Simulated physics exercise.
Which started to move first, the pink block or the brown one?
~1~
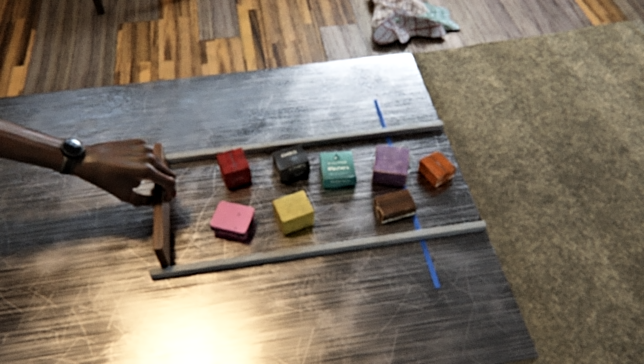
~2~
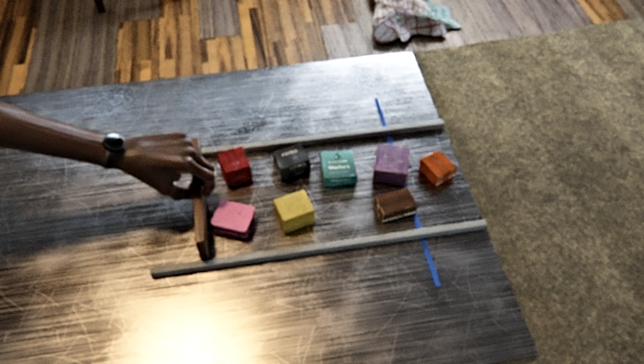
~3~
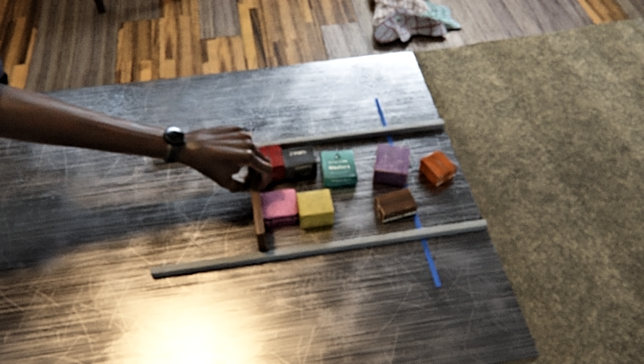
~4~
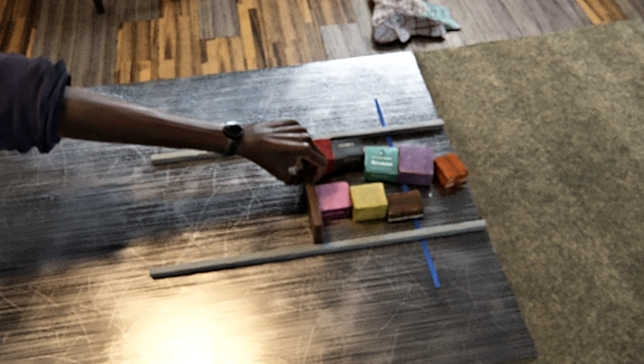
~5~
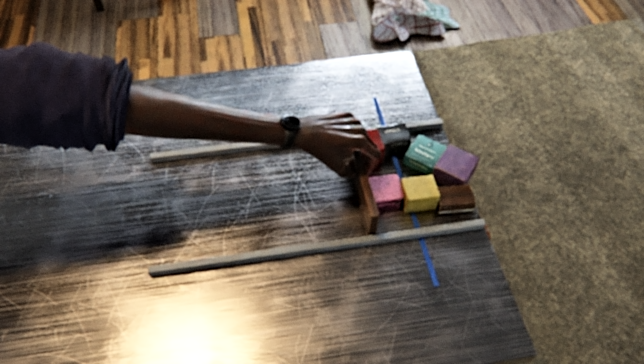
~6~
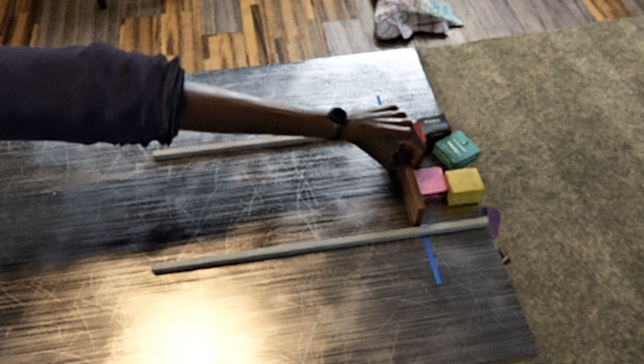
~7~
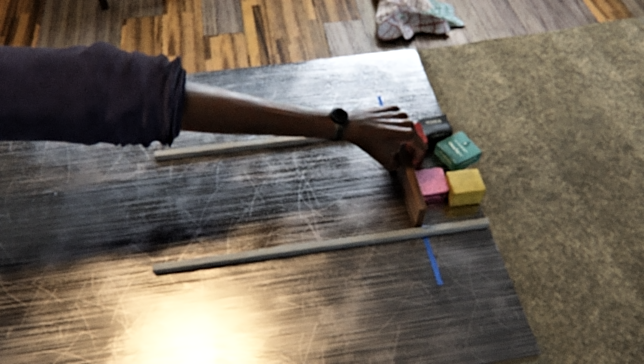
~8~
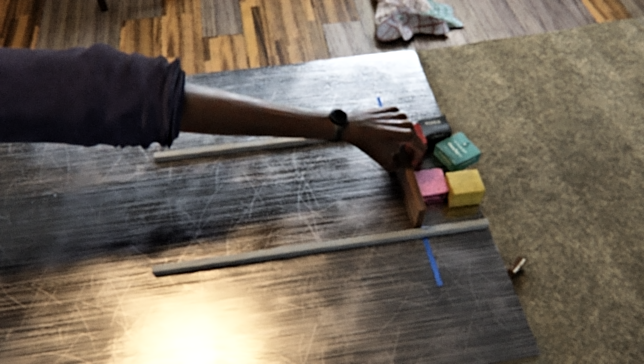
The pink block started to move first, and the brown one only got going after the board had pushed the pink one along.
